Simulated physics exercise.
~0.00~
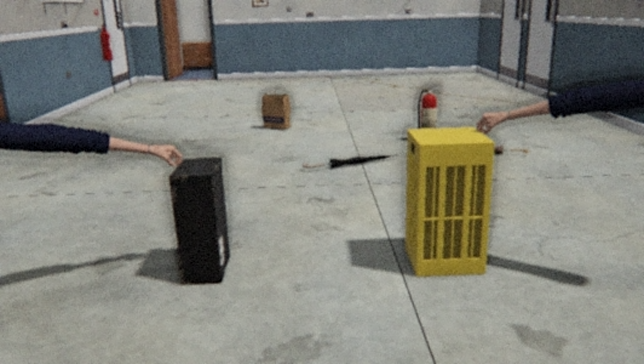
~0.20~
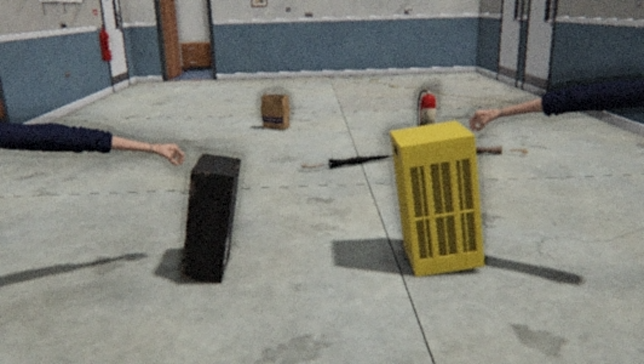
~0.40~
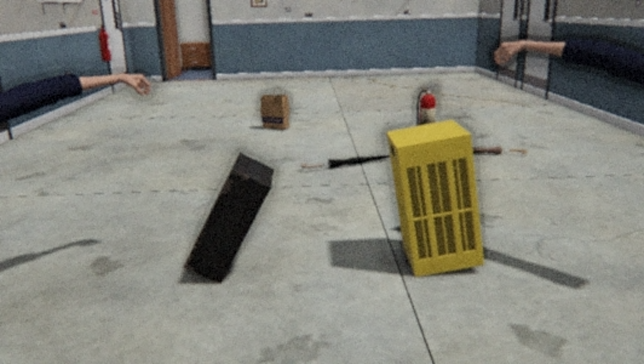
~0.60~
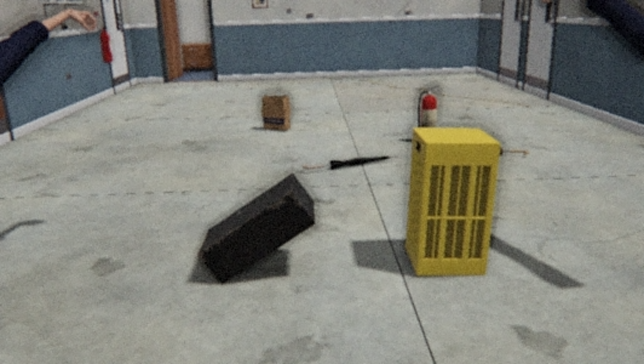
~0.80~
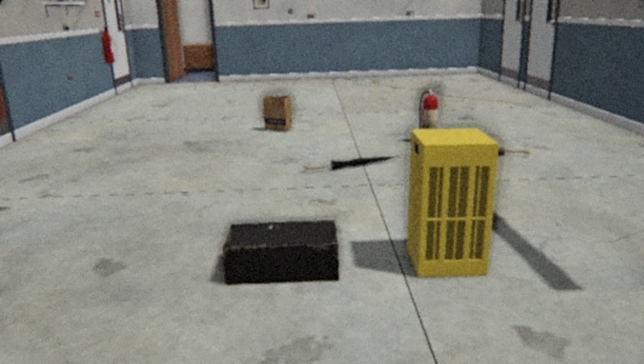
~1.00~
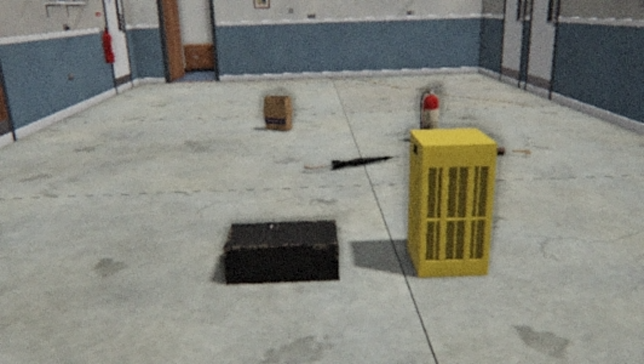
Two hands tip a black box, which falls over, and a yellow crate, which rocks back upright.
